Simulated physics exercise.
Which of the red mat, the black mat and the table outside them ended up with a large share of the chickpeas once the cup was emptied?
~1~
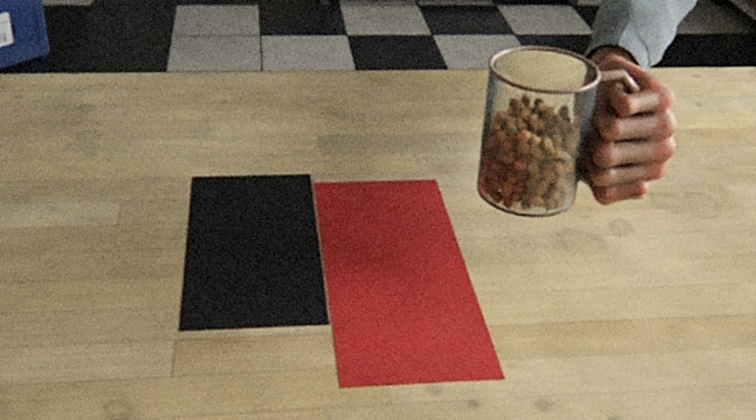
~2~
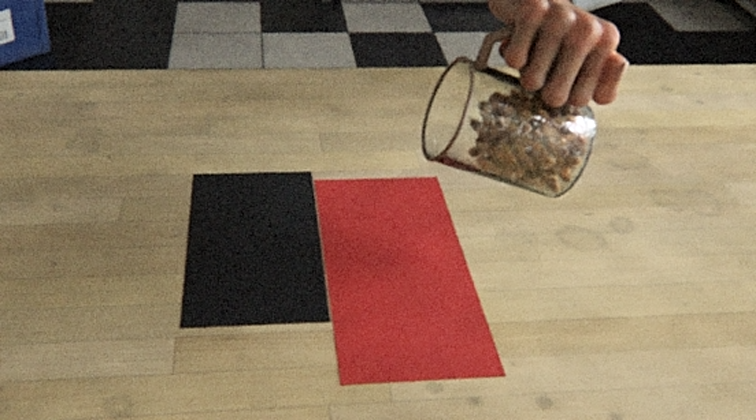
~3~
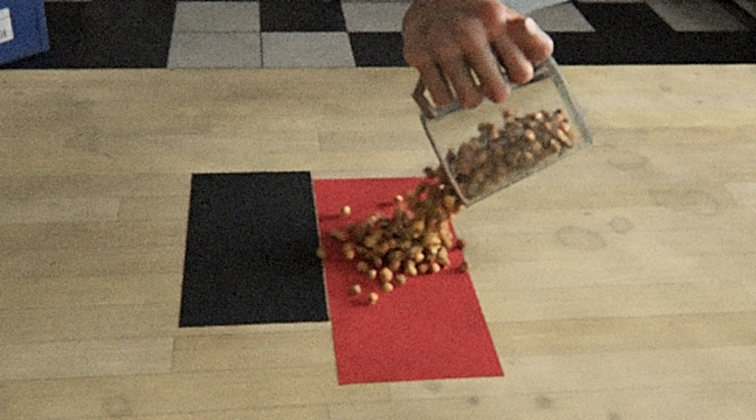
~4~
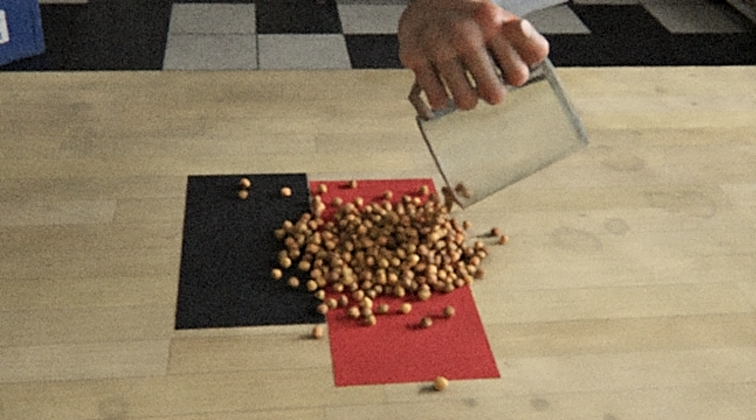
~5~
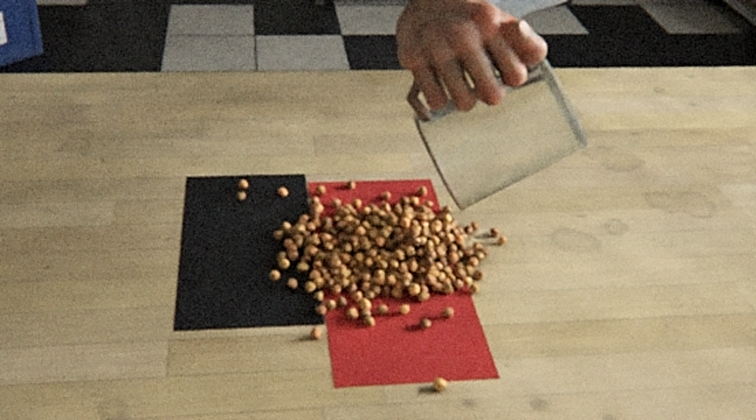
Only the red mat ended up with a large share, holding most of the heap. The black mat caught just a small portion, and only a few chickpeas landed on the bare table.
